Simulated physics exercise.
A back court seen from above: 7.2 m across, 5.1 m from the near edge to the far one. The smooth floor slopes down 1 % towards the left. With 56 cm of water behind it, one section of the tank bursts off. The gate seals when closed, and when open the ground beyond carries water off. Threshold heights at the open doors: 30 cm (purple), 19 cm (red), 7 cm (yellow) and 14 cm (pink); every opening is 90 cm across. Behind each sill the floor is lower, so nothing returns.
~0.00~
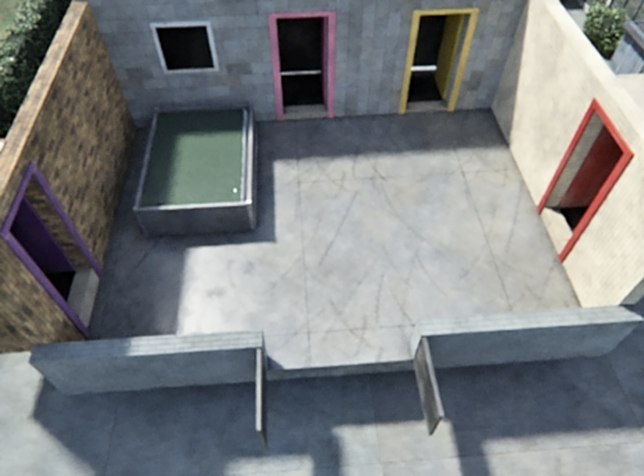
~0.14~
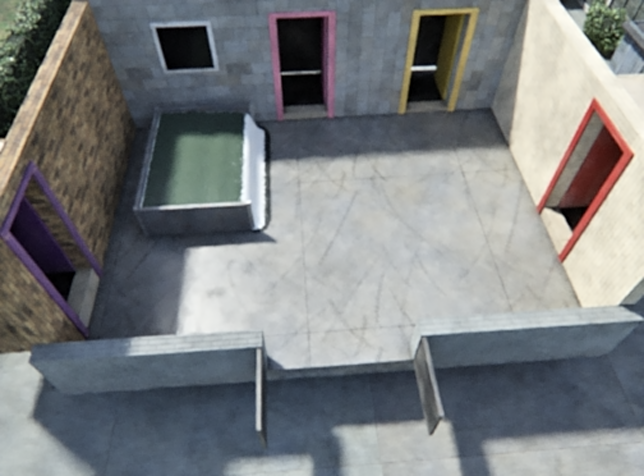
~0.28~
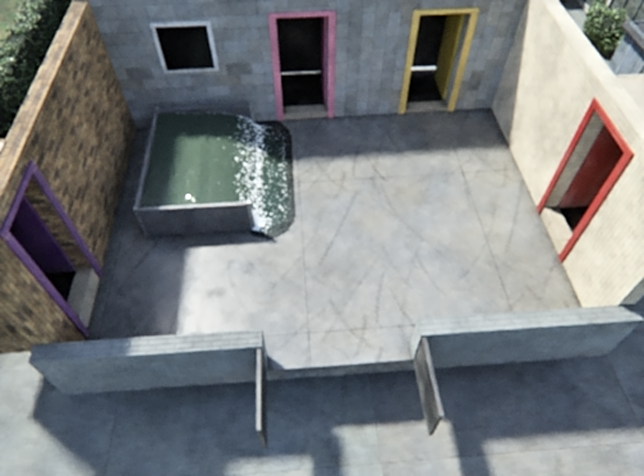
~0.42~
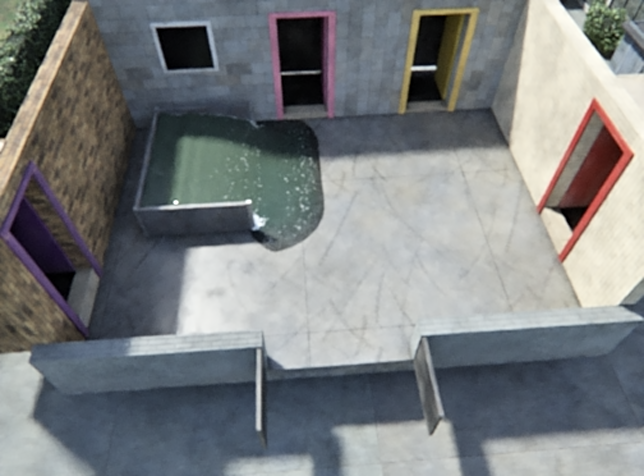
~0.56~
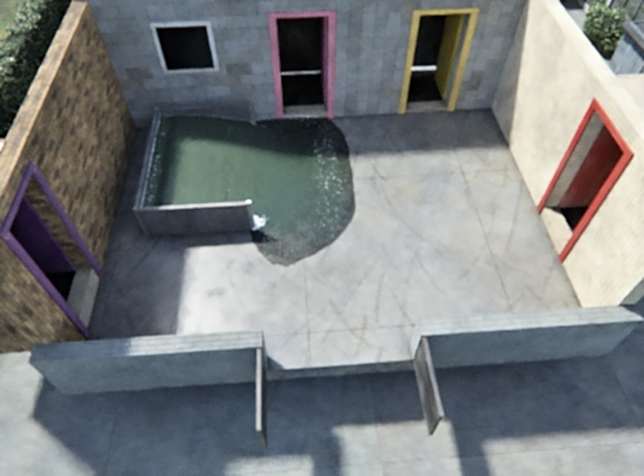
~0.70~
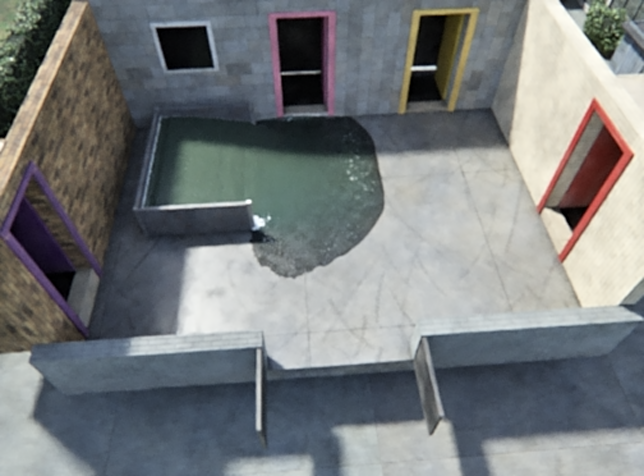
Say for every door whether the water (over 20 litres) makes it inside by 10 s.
The water let in: At the purple door it does not reach the limit; at the red door it does not reach the limit; at the yellow door it passes the limit; at the pink door it keeps below the limit.
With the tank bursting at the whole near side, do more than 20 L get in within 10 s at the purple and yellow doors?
Then: Purple under, yellow under.
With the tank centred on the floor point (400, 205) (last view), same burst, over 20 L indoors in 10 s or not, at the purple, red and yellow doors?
Against that limit: Purple not over, red over, yellow past it.
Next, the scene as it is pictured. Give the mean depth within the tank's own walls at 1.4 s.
Roughly 26 cm on average.
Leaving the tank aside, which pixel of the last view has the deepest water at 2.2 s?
At about (493, 115).
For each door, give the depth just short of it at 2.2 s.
Depths in cm: Purple 0, red 11, yellow 10, pink 14.
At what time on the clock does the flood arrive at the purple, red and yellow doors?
Purple 7.5 s, red 2.0 s, yellow 1.2 s.
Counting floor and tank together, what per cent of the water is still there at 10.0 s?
Some 88 per cent remains.
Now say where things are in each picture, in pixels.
The first picture shows the tank at (200, 155) is whole and still, 56 cm deep.
In the second picture, water pours out at (252, 169) and has run 1.3 m, to (260, 130); typically 4 cm deep outside, 56 cm at the tank's back.
In the third picture, the front is at (275, 125), 1.5 m from the gap at (252, 170); 1.6 m2 of floor is under water; 56 cm left at the back of the tank.
In the fourth picture, the front is at (285, 243), 1.7 m from the gap at (252, 170); 3.2 m2 of floor is under water; 55 cm left at the back of the tank.
In the fifth picture, water pours out at (252, 170) and has run 2.0 m, to (322, 119); typically 7 cm deep outside, 49 cm at the tank's back.
In the sixth picture, water pours out at (252, 171) and has run 2.4 m, to (345, 117); typically 7 cm deep outside, 48 cm at the tank's back.
After 1.4 s water covers 45 % of the floor and is deepest (22 cm) near (263, 194); purple door not reached, red door not reached, yellow door 5 cm at the sill, 0 L in, pink door 16 cm at the sill, 0 L in.
After 2.2 s water covers 60 % of the floor and is deepest (34 cm) near (493, 115); purple door not reached, red door 11 cm at the sill, 0 L in, yellow door 10 cm at the sill, 0 L in, pink door 14 cm at the sill, 1 L in.
After 3.5 s water covers 70 % of the floor and is deepest (29 cm) near (591, 329); purple door not reached, red door 16 cm at the sill, 0 L in, yellow door 13 cm at the sill, 5 L in, pink door 10 cm at the sill, 2 L in.
After 6.0 s water covers 75 % of the floor and is deepest (15 cm) near (454, 340); purple door not reached, red door 9 cm at the sill, 0 L in, yellow door 9 cm at the sill, 55 L in, pink door 5 cm at the sill, 2 L in.
After 10.0 s water covers 95 % of the floor and is deepest (16 cm) near (88, 332); purple door 14 cm at the sill, 0 L in, red door 4 cm at the sill, 0 L in, yellow door 3 cm at the sill, 59 L in, pink door 5 cm at the sill, 2 L in.
